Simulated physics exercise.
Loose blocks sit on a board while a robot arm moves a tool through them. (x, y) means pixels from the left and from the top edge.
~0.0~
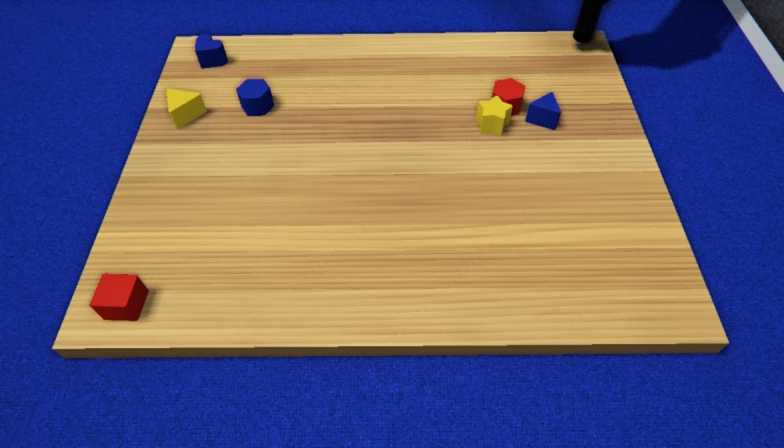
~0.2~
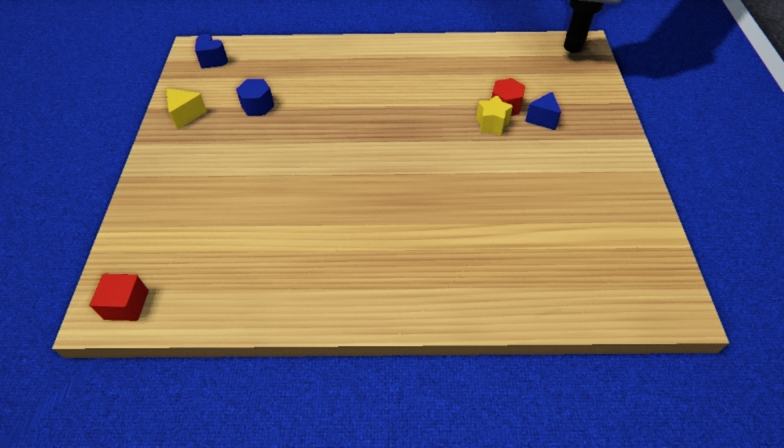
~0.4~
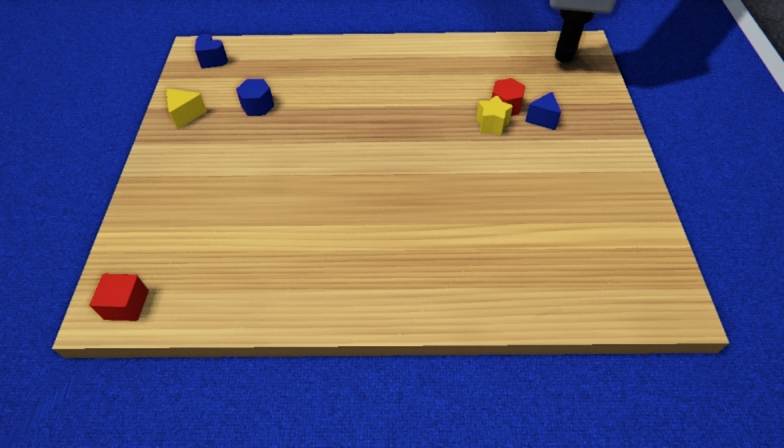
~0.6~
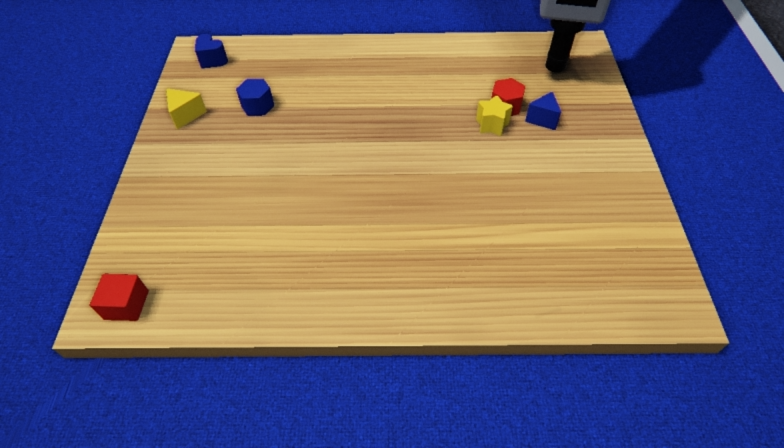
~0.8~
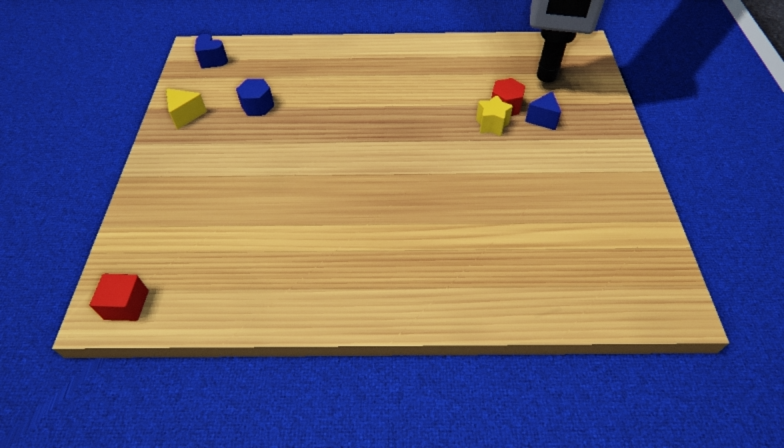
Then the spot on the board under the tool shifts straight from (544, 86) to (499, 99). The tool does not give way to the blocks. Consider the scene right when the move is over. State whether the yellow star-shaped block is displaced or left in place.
Somewhere new.
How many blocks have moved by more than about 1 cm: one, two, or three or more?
Shifted over 1 cm: Two.
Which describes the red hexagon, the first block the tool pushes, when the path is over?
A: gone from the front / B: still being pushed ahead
B (still being pushed ahead)
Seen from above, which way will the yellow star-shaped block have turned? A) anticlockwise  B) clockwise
(A)
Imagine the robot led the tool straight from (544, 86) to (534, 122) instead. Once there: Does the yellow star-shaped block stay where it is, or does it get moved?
At the end, its place is the same.
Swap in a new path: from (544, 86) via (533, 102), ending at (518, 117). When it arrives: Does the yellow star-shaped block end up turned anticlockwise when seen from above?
That would be a yes.
The first path, step by step. Halfway along, tool at (523, 84); nothing pushed yet.
At the end, tool at (501, 90); yellow star-shaped block at (490, 115), turned 35° anticlockwise; red hexagon at (491, 95), turned 15° anticlockwise; blue three-sided block still.
